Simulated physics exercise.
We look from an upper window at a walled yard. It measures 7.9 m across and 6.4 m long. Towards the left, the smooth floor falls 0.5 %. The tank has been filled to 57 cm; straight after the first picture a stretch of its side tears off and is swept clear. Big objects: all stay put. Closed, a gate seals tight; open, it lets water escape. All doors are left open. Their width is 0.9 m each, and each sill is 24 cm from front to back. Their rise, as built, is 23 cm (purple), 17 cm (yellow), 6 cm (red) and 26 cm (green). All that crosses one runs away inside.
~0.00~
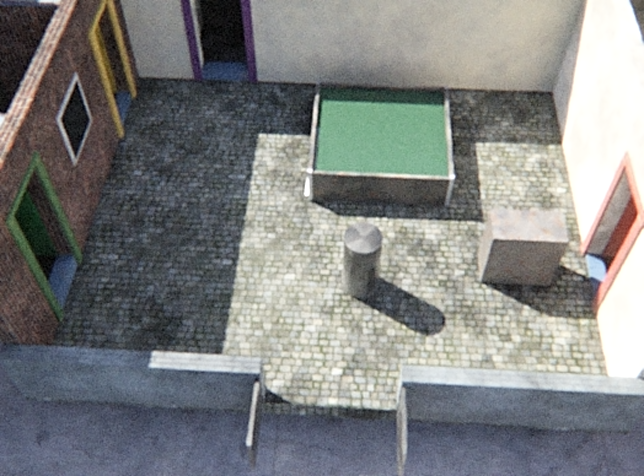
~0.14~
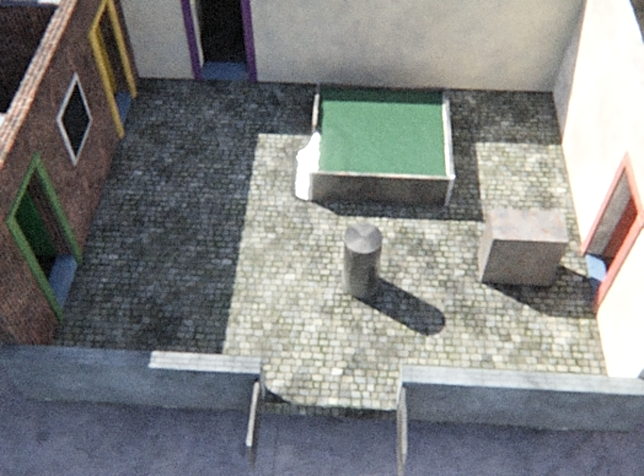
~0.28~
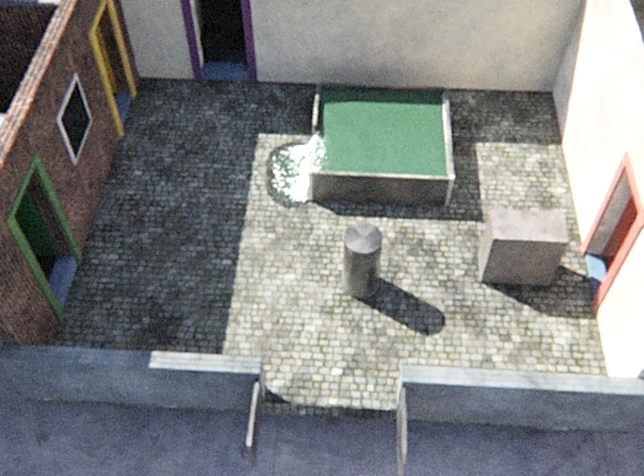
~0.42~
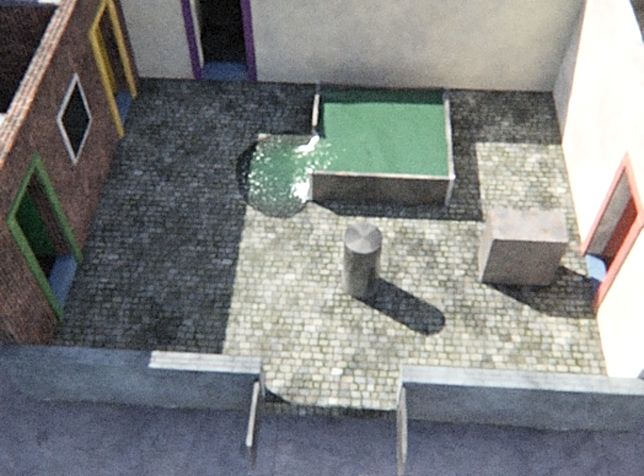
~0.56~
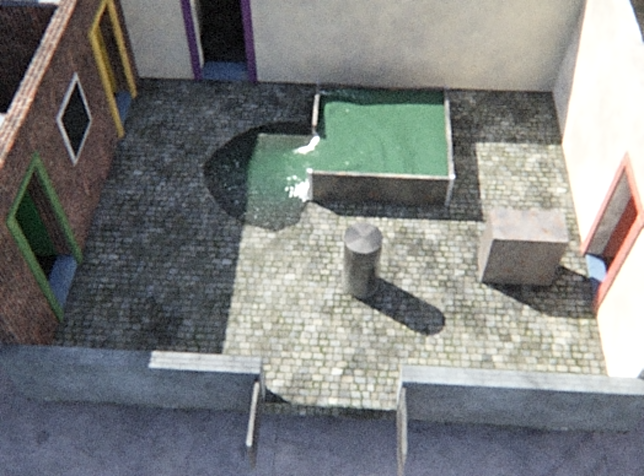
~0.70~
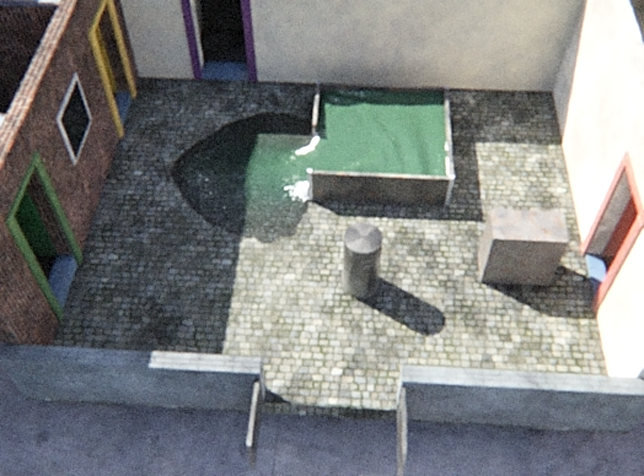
In a walled, cobbled yard with several open doorways, a pillar and a block, the left side of a tank of green water gives way, and water pours out, spreading leftward across the paving in a widening rounded sheet.
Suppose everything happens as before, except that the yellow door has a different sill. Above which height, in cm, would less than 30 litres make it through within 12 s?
Above roughly 13 cm.
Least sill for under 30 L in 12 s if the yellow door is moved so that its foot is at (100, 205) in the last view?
Minimum: About 16 cm.
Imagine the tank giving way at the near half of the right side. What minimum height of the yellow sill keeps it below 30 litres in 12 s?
If so: Around 6.0 cm.
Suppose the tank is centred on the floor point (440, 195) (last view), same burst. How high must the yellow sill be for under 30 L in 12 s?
It should be around 9.0 cm high.
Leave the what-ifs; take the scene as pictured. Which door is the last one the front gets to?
Last in order comes the red door.
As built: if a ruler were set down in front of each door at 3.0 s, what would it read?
Depths in cm - purple: 2, yellow: 18, red: 0, green: 15.
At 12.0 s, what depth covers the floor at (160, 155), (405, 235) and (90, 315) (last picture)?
Roughly 6, then 2, then 9 cm.
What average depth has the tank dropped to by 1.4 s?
About 43 centimetres.
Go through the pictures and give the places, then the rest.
In the first frame, still water, 57 cm deep, in the tank at (381, 131); the yellow door at (115, 72) is dry.
In the second frame, water pours out at (314, 165) and has run 0.3 m, to (296, 181); about 9 cm deep outside, 57 cm at the back.
In the third frame, the front is at (272, 183), 0.7 m from the gap at (314, 167); 0.8 m2 of floor is wet, 57 cm left at the back.
In the fourth frame, the gap is at (314, 168), the front 1.3 m out at (241, 173); the back of the tank holds 57 cm.
In the fifth frame, water pours out at (314, 168) and has run 1.8 m, to (210, 175); about 5 cm deep outside, 57 cm at the back.
In the sixth frame, the front is at (178, 176), 2.3 m from the gap at (314, 167); 4.2 m2 of floor is wet, 56 cm left at the back; the yellow door at (115, 72), 3.8 m from the gap, is still 1.6 m from the nearest water.
After 1.4 s water covers 25 % of the floor, deepest (35 cm) near (307, 184); it has not reached the yellow door.
After 3.0 s water covers 35 % of the floor, deepest (36 cm) near (43, 374); 18 cm at the yellow door, 2 litres in over its 17 cm sill.
After 12.0 s water covers 95 % of the floor, deepest (10 cm) near (43, 374); 7 cm at the yellow door, 5 litres in over its 17 cm sill.
At the yellow door as built, the water arrived by 1.6 s and peaked near 20 cm at 2.6 s.
Run again over the same 12 s with other heights there, 57 litres in over 11 cm, 13 litres over 15 cm. The limit of 30 litres is kept from about 13 cm up.
